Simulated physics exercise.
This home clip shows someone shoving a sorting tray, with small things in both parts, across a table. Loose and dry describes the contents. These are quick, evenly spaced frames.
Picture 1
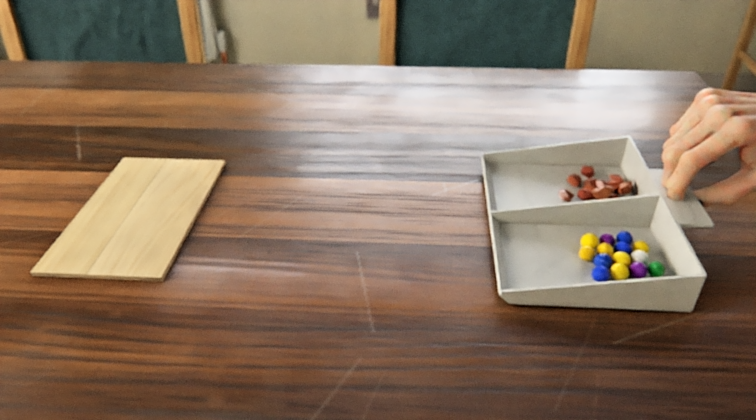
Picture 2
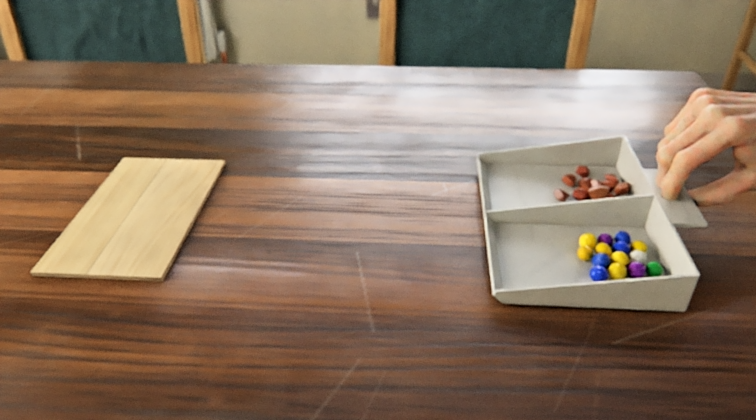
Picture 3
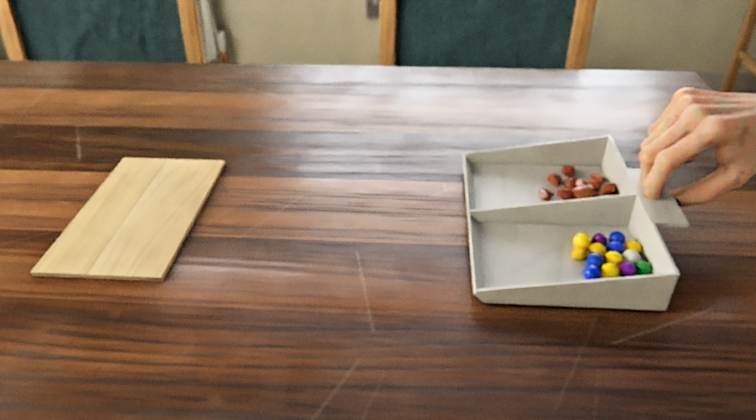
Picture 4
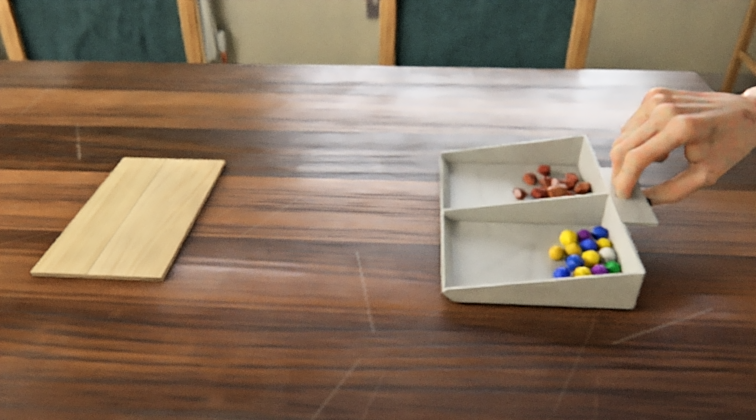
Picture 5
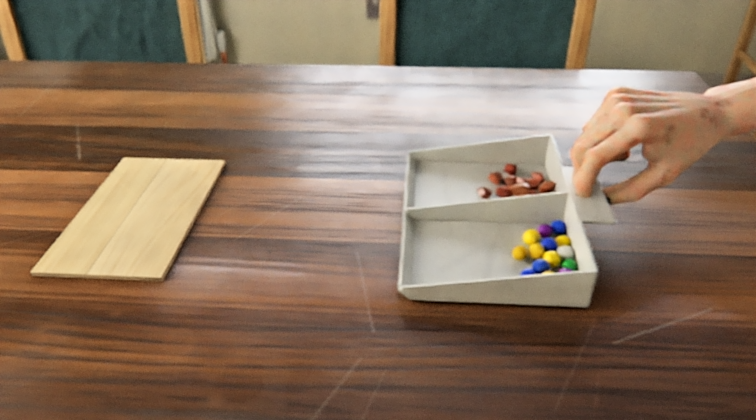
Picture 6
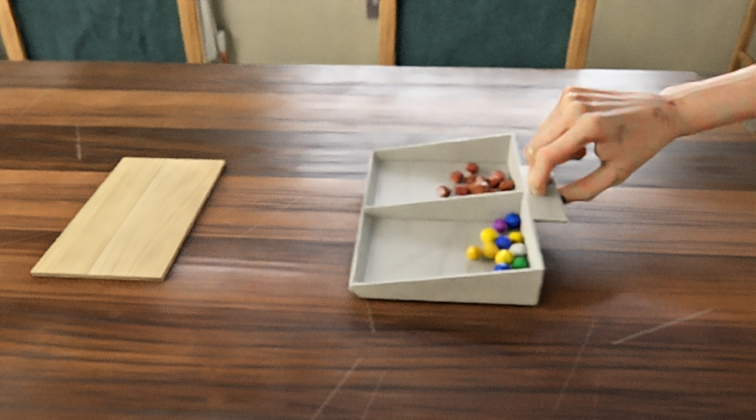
A hand pushed a pale two-part tray leftward across a dark wooden table, carrying small reddish-brown pieces and colorful beads toward a flat light wooden board, which stayed still on the left.
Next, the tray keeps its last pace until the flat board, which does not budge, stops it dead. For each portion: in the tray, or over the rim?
Near portion: Loses part of its load; far portion: Keeps everything.
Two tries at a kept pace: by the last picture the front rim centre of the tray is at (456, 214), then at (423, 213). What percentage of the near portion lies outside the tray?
Around 0 per cent first, then around 0 per cent.
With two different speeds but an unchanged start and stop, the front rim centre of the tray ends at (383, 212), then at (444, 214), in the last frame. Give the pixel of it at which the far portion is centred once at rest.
Lab note: Final centre roughly (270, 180) at the first pace, roughly (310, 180) at the second.
Then, 0.11 s after the last picture, tray still sliding, front rim near (281, 208); near portion all inside; far portion all inside.
Then, 0.33 s after the last picture, tray stopped at the flat board; near portion all inside, moved towards the front rim; far portion all inside, moved towards the front rim.
Then, 0.54 s after the last picture, tray stopped at the flat board; near portion about half out of the tray; far portion all inside, moved towards the front rim.
By the end, tray stopped at the flat board; near portion about half out of the tray; far portion all inside, moved towards the front rim.
